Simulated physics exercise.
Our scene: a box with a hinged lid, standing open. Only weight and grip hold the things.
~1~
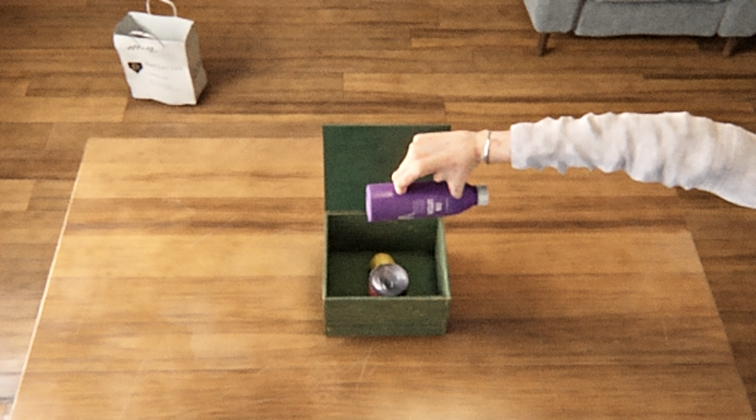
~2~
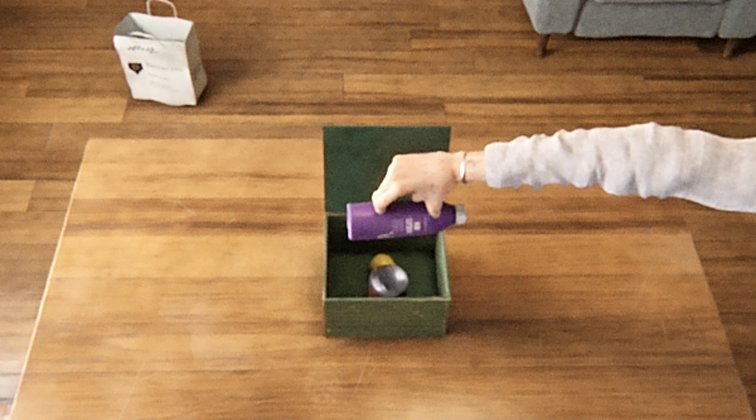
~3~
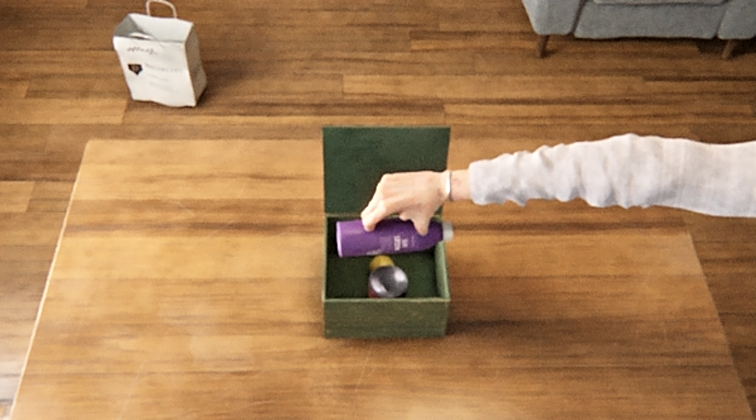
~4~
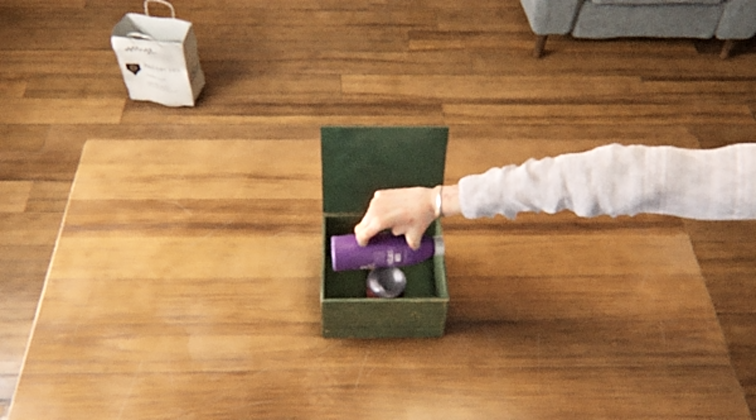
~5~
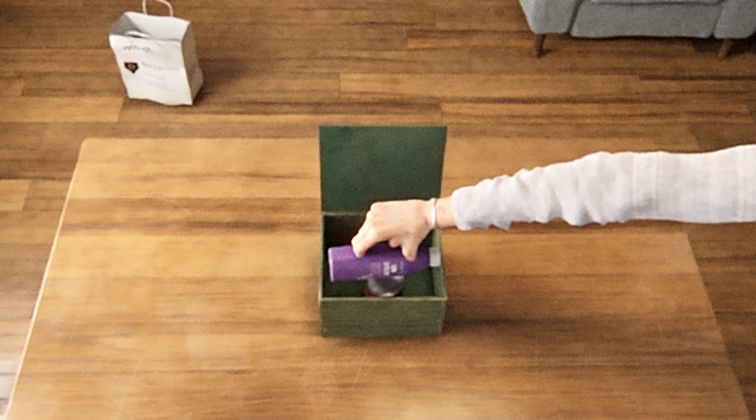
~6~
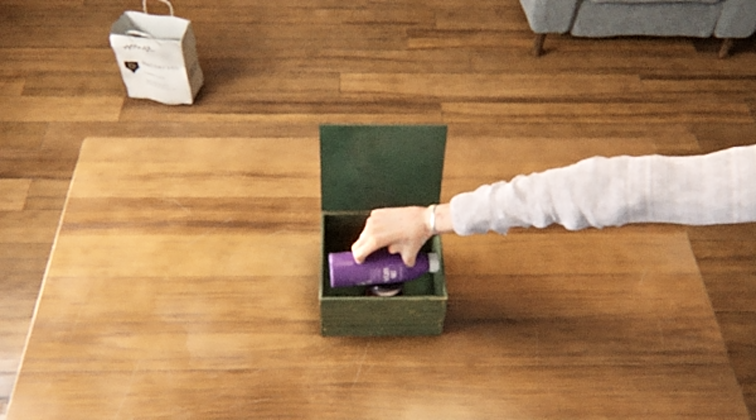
A hand held a purple bottle on its side above an open green box on a wooden table, then lowered it inside over a small rounded object, still gripping it.
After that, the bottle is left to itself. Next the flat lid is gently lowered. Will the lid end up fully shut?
Lid lifted.
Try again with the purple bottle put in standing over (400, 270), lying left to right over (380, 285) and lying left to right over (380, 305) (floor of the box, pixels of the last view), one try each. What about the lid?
The first time it is kept open, the next time it goes down completely, and the last time it is kept open.
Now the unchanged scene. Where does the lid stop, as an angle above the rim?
Close to 20 degrees.
Then, 1.20 s after the last picture, lid starting down.
Then, 1.50 s after the last picture, lid 70° above the rim.
Then, 1.70 s after the last picture, lid 47° above the rim.
Then, 1.90 s after the last picture, lid 19° above the rim.
At rest, lid 19° above the rim; all 3 in place. Seen from the same camera at the end, purple bottle near (384, 267).
